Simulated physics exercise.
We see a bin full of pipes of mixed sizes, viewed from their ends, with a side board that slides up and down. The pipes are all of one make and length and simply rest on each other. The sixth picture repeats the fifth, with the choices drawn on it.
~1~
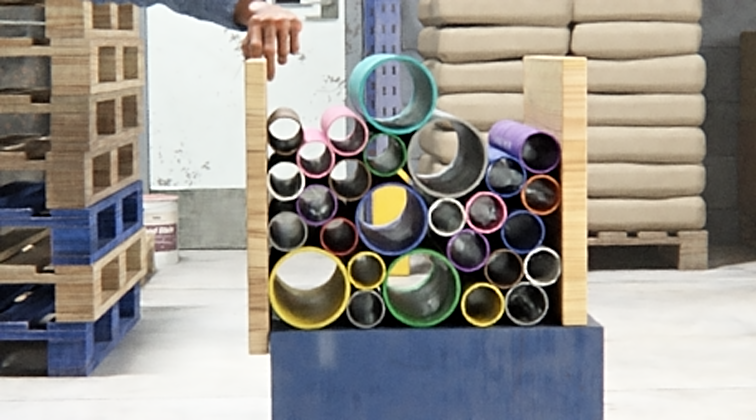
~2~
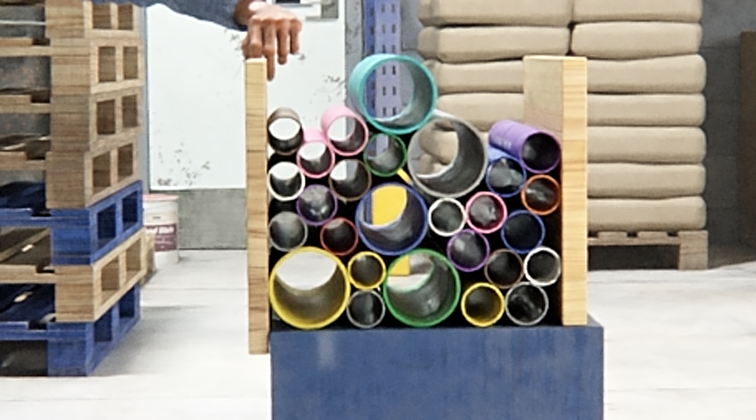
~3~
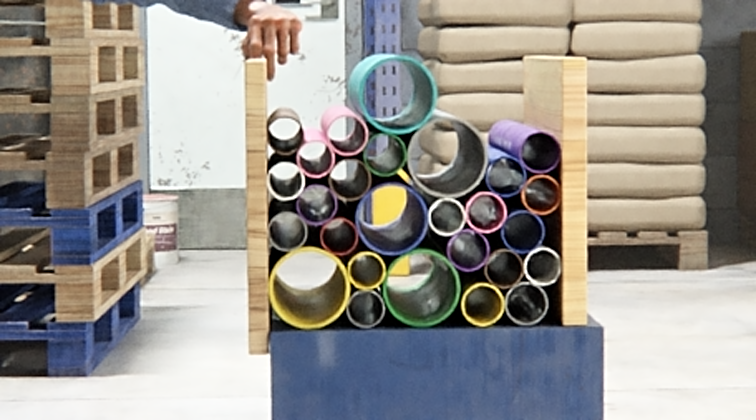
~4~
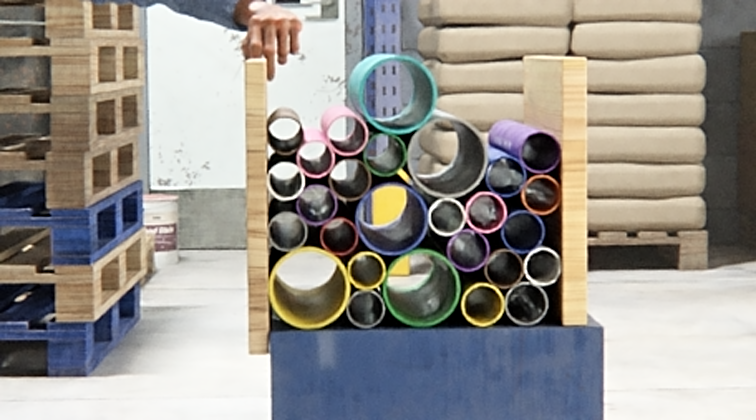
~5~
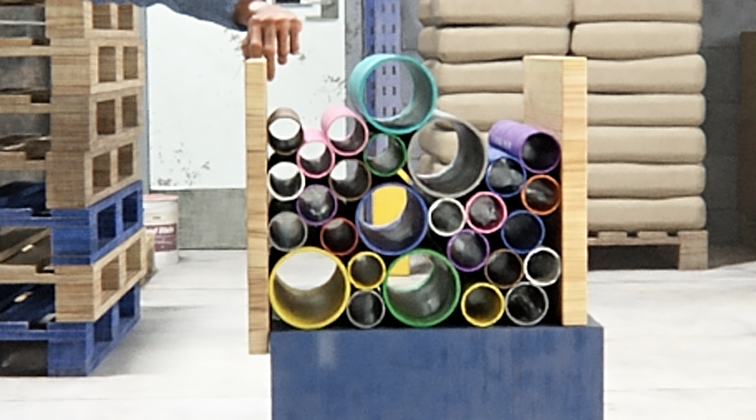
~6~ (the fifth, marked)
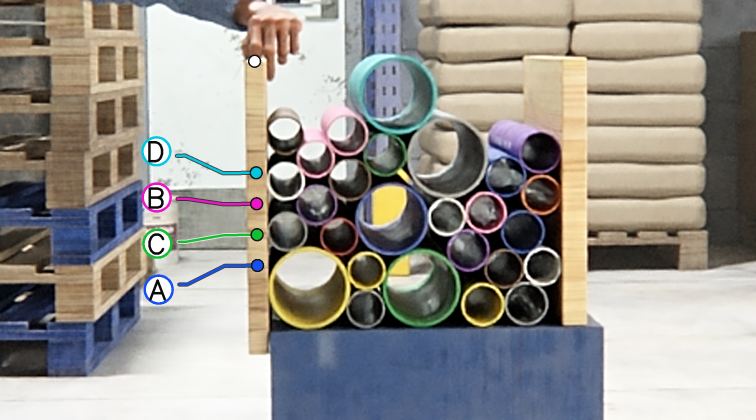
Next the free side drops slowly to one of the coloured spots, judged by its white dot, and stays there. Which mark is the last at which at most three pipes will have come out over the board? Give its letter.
The lowest mark that will do is B.
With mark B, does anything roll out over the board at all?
Yes.
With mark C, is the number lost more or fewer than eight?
At C, fewer than eight.
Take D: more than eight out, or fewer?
Fewer than eight.
On the copy, A at (257, 265); B at (257, 203); C at (257, 235); D at (256, 173); the white dot at (255, 62).
On B. First, top of the board (266, 129).
Then, top of the board (267, 202).
Finally, top of the board (267, 203), one out over the board.
By contrast, A more than three out over the board; C more than three out over the board; D one out over the board.
